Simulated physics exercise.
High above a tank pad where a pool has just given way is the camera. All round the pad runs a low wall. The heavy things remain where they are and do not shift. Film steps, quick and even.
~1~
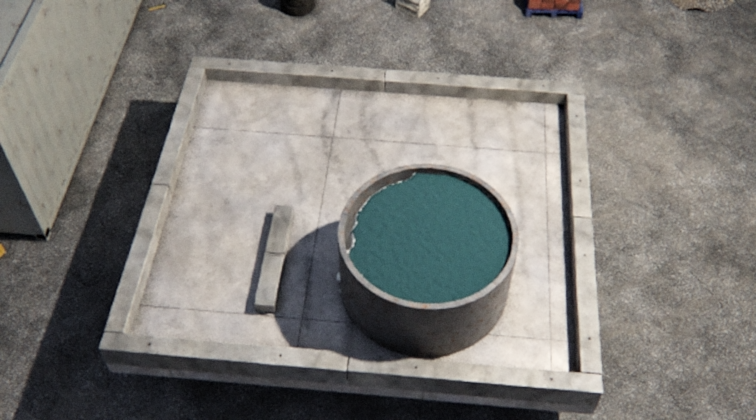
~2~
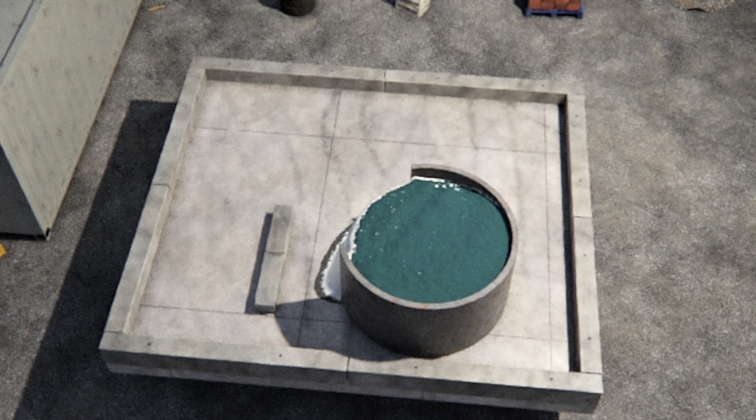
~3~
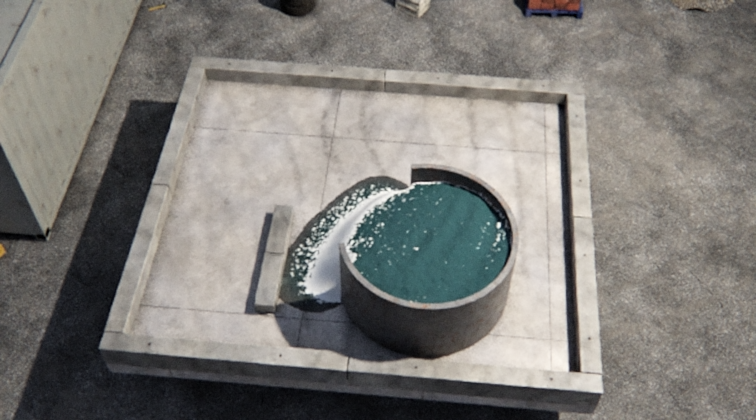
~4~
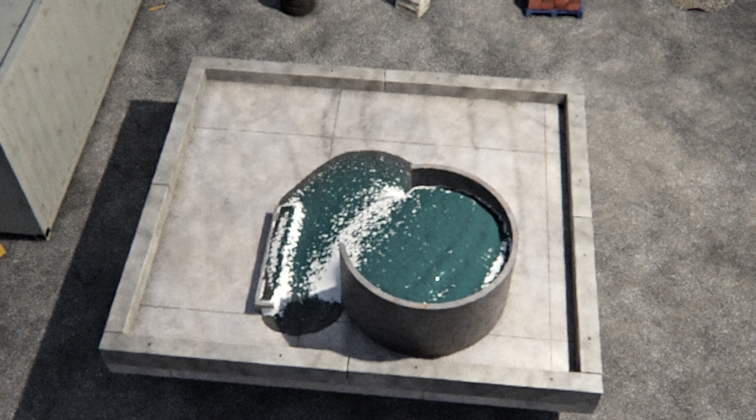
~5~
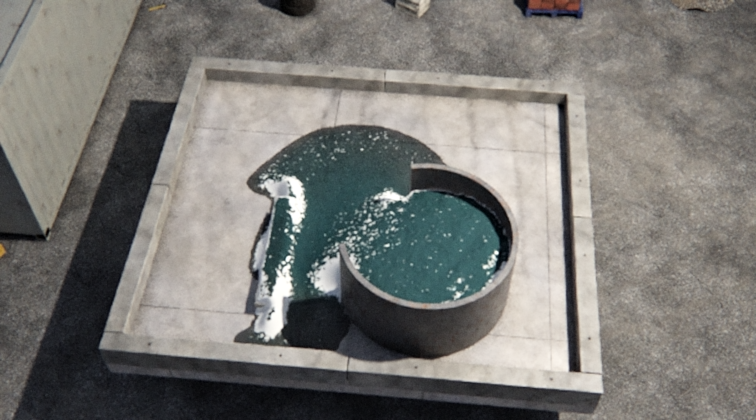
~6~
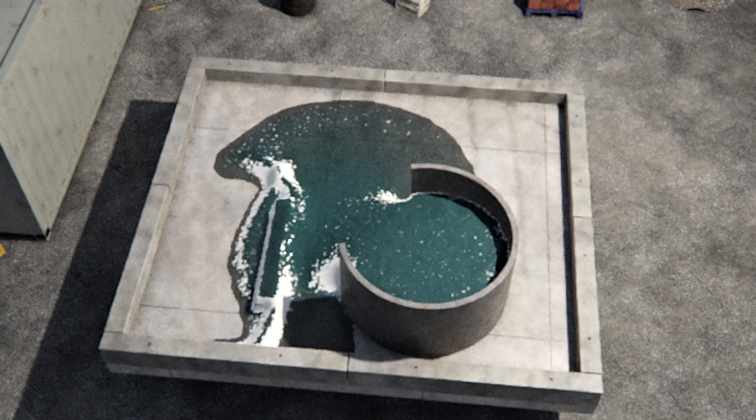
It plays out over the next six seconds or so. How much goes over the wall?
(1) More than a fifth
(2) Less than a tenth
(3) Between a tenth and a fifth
(3) Between a tenth and a fifth.
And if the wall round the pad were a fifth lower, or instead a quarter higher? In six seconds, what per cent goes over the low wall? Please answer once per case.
In the first case about 20 in a hundred, in the second about 8 in a hundred.
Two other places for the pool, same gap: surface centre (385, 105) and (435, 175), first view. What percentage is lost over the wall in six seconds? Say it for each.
36 and 20 per cent.
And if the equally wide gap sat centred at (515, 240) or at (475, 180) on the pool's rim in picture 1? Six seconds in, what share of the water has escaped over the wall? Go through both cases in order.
Roughly 40 in a hundred for the first case and 26 in a hundred for the second.
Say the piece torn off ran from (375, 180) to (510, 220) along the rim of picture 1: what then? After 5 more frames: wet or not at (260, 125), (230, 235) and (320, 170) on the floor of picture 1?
Going through them in order gives waterlogged, still bare, waterlogged.
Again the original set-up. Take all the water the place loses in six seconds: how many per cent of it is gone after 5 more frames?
It comes to around 5 per cent.
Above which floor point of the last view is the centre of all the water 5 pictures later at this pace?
My pick is pixel (337, 233).
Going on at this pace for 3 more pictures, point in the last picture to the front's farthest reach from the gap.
Roughly at (206, 88).
A moment on, water covers 55 % of the floor; the low wall has let 0 % over.
Next, water covers 55 % of the floor; the low wall has let 1 % over.
Then, water covers 65 % of the floor; the low wall has let 10 % over.
Later, water covers 70 % of the floor; the low wall has let 13 % over.
In the end, water covers 80 % of the floor; the low wall has let 13 % over.
